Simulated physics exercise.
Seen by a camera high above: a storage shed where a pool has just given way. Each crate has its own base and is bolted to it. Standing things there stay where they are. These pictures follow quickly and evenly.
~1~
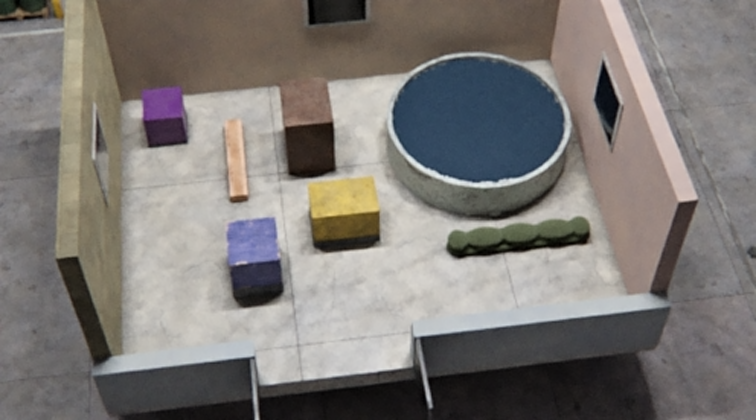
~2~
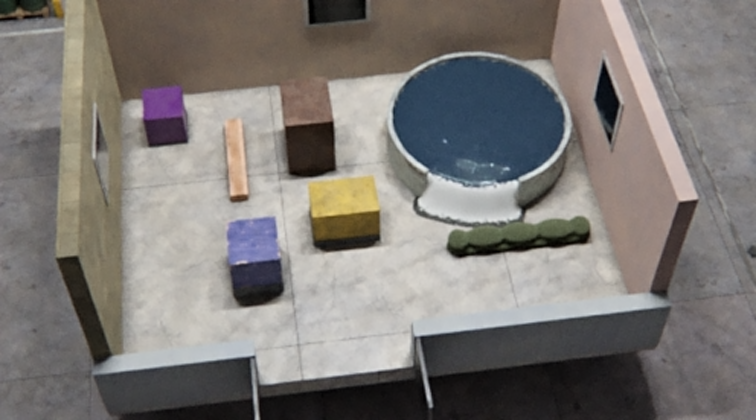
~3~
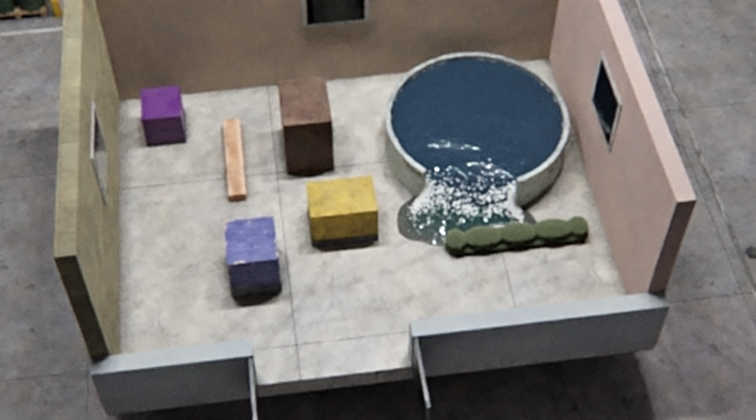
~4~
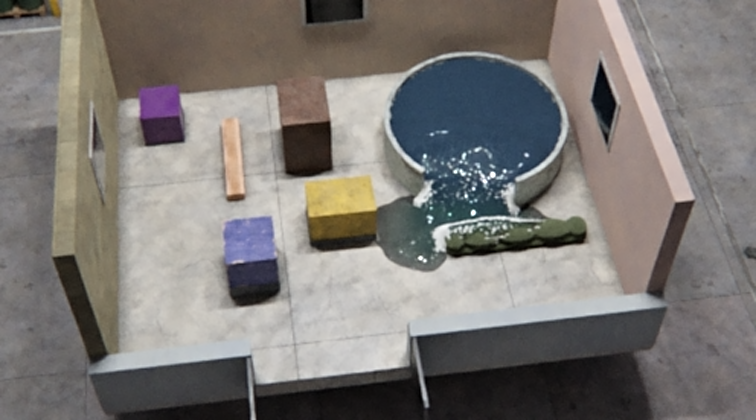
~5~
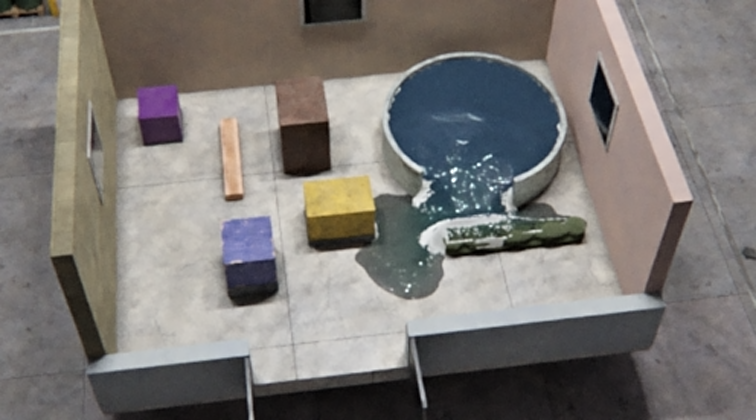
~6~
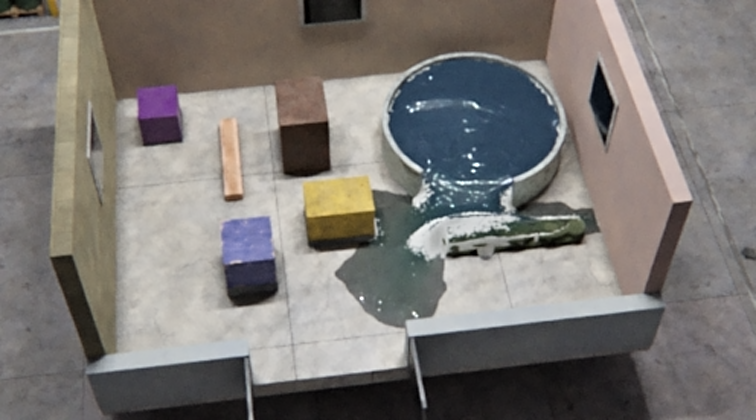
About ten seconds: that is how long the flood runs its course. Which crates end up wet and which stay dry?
The blue crate stays dry; the purple crate gets wet; the yellow crate gets wet.
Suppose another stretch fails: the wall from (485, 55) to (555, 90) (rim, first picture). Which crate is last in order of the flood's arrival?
The blue crate.
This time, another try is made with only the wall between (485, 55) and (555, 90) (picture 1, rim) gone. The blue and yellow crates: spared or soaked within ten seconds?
As I see it, the blue one is not reached, and the yellow one is not reached.
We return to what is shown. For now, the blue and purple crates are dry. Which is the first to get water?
First comes the blue one.
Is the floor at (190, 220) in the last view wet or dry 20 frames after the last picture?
That spot: Waterless.
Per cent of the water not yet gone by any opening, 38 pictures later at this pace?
Result: Close to 80 %.
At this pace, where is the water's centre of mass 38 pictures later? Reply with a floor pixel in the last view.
Centre of the water: Near (428, 190).
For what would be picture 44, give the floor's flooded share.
Around 90 percent, give or take.
A moment on, water covers 30 % of the floor; the blue crate not reached, the purple crate not reached, the yellow crate water round its plinth.
Next, water covers 50 % of the floor; the blue crate water round its plinth, the purple crate not reached, the yellow crate water round its plinth.
Then, water covers 55 % of the floor; the blue crate water round its plinth, the purple crate not reached, the yellow crate water round its plinth.
Later, water covers 90 % of the floor; the blue crate water round its plinth, the purple crate water round its plinth, the yellow crate water round its plinth.
In the end, water covers 95 % of the floor; the blue crate stayed above the water, the purple crate was topped, the yellow crate was topped.
